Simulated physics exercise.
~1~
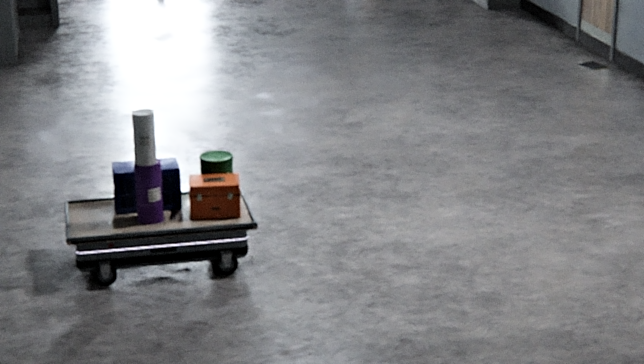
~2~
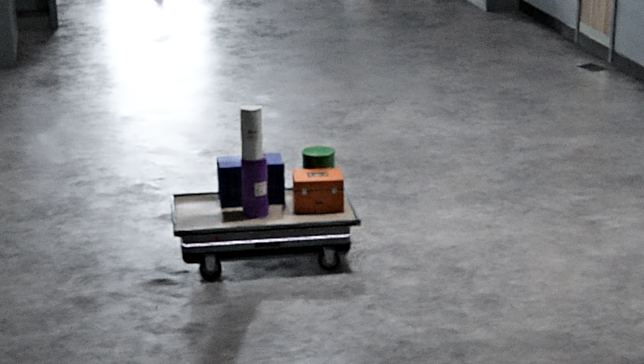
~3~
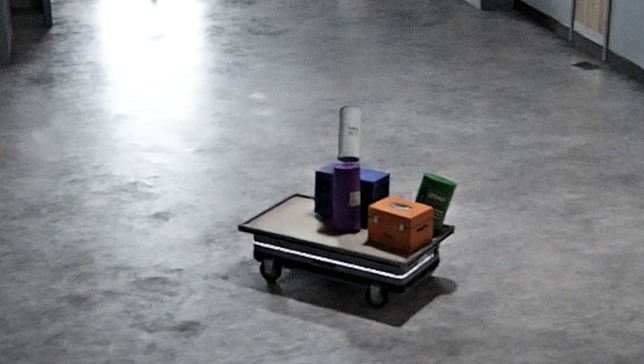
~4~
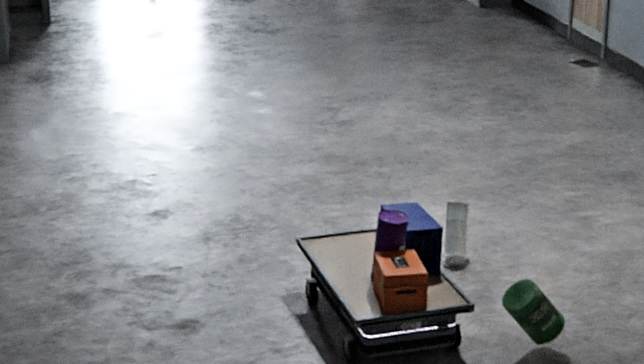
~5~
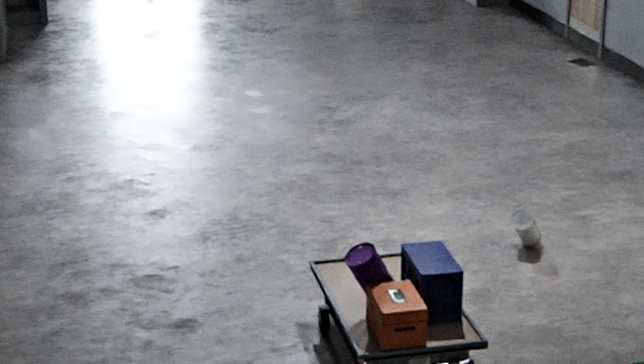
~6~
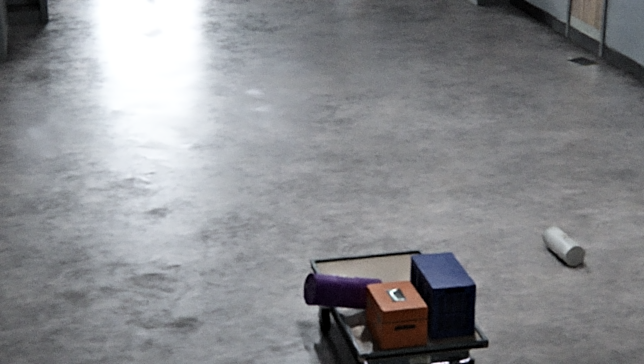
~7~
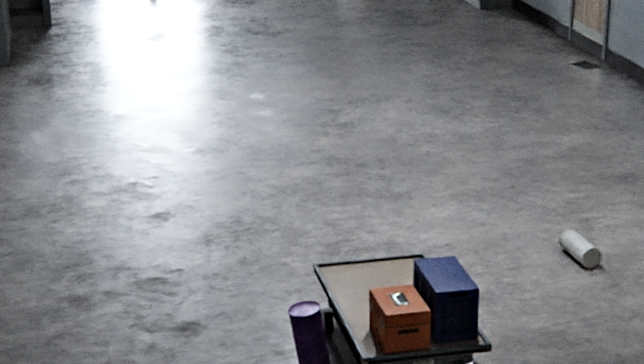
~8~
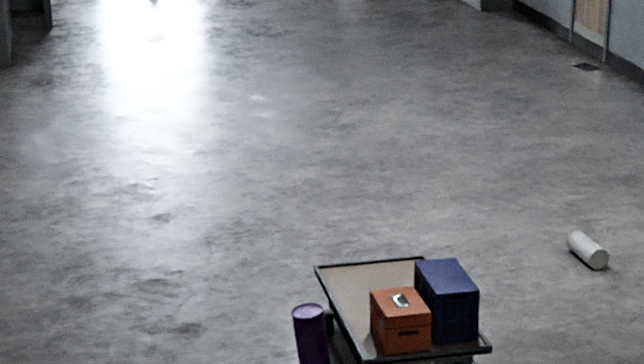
Flat cart rolling right and swinging toward the viewer, shedding green pail, white cylinder, then purple canister, stopping with two boxes aboard.
